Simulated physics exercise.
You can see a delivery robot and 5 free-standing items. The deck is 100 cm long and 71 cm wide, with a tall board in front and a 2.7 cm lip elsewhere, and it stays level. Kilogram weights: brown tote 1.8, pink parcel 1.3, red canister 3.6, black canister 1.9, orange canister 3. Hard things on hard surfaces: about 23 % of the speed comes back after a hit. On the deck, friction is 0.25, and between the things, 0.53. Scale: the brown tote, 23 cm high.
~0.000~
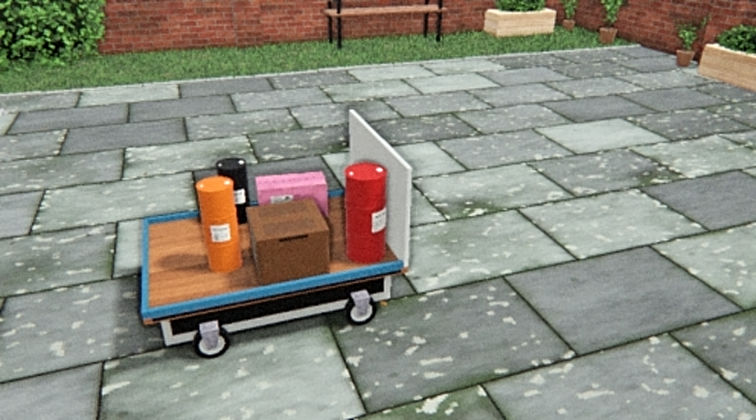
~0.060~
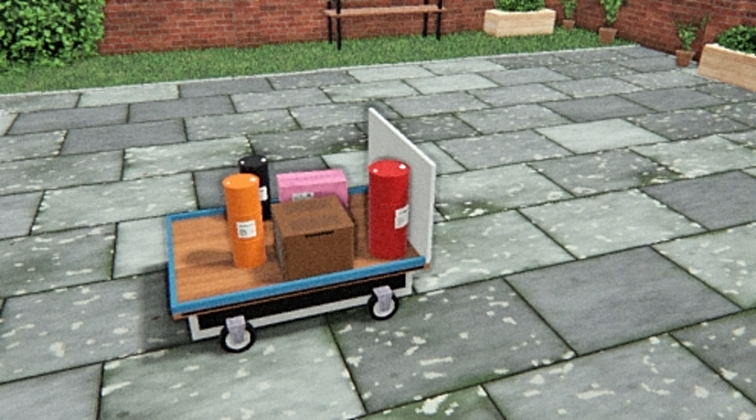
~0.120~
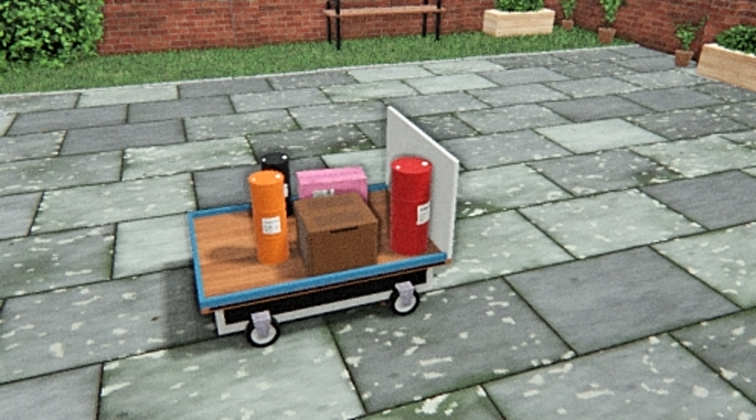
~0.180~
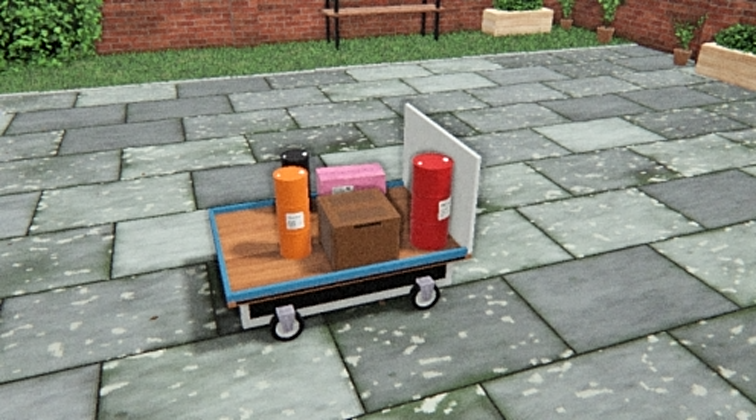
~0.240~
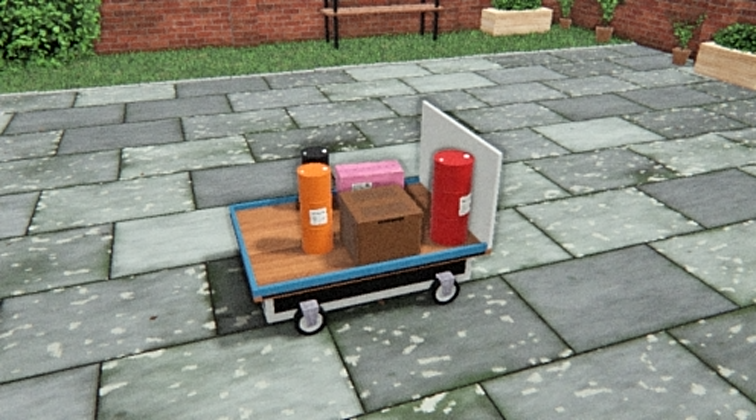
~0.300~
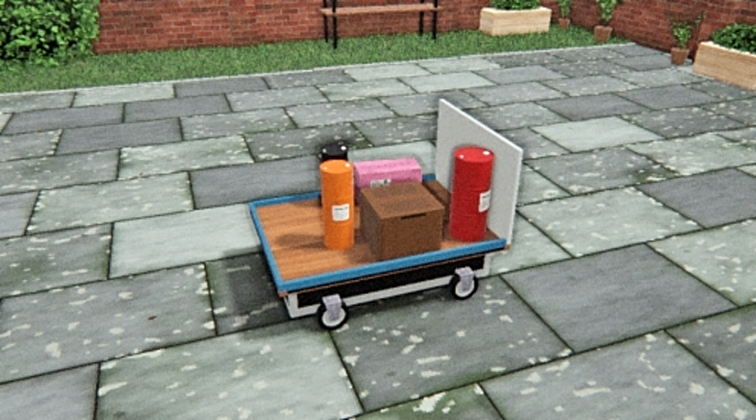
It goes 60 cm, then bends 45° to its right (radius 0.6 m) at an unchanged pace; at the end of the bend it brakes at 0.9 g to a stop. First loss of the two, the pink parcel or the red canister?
The former.
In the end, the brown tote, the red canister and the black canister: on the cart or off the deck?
Observed: Brown tote remains in bounds; red canister remains in bounds; black canister exits its support.
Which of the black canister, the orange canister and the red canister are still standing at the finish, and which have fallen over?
Well, the black canister tumbles down, the orange canister holds steady, and the red canister holds steady.
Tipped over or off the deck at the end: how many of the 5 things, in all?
That makes 2.
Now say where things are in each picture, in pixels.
In the first picture, 0 cm covered; pink parcel (292, 197); red canister (366, 214).
In the second picture, 10 cm covered; orange canister (246, 222); brown tote (312, 238).
In the third picture, 20 cm covered; orange canister (270, 218).
In the fourth picture, 31 cm covered; brown tote (357, 230).
In the fifth picture, 41 cm covered; orange canister (316, 210); brown tote (379, 225).
In the sixth picture, 51 cm covered; pink parcel (387, 182); red canister (471, 195).
Around 0.70 s, 119 cm covered, turned 40°; pink parcel at 60° to upright near (549, 185); red canister at 7° to upright near (607, 189); black canister at 40° to upright.
Around 1.00 s, 153 cm covered, turned 45°, stopped; pink parcel and black canister now off the deck; red canister shifted 48 cm near (717, 213); brown tote shifted 31 cm.
Finally (1.6 s), off the deck, pink parcel and black canister; not toppled but over 10 cm from the start, brown tote, red canister and orange canister. Final places as that camera would see them, pink parcel near (730, 256), red canister near (715, 213). Pink parcel went at 0.64 s; red canister was never lost.
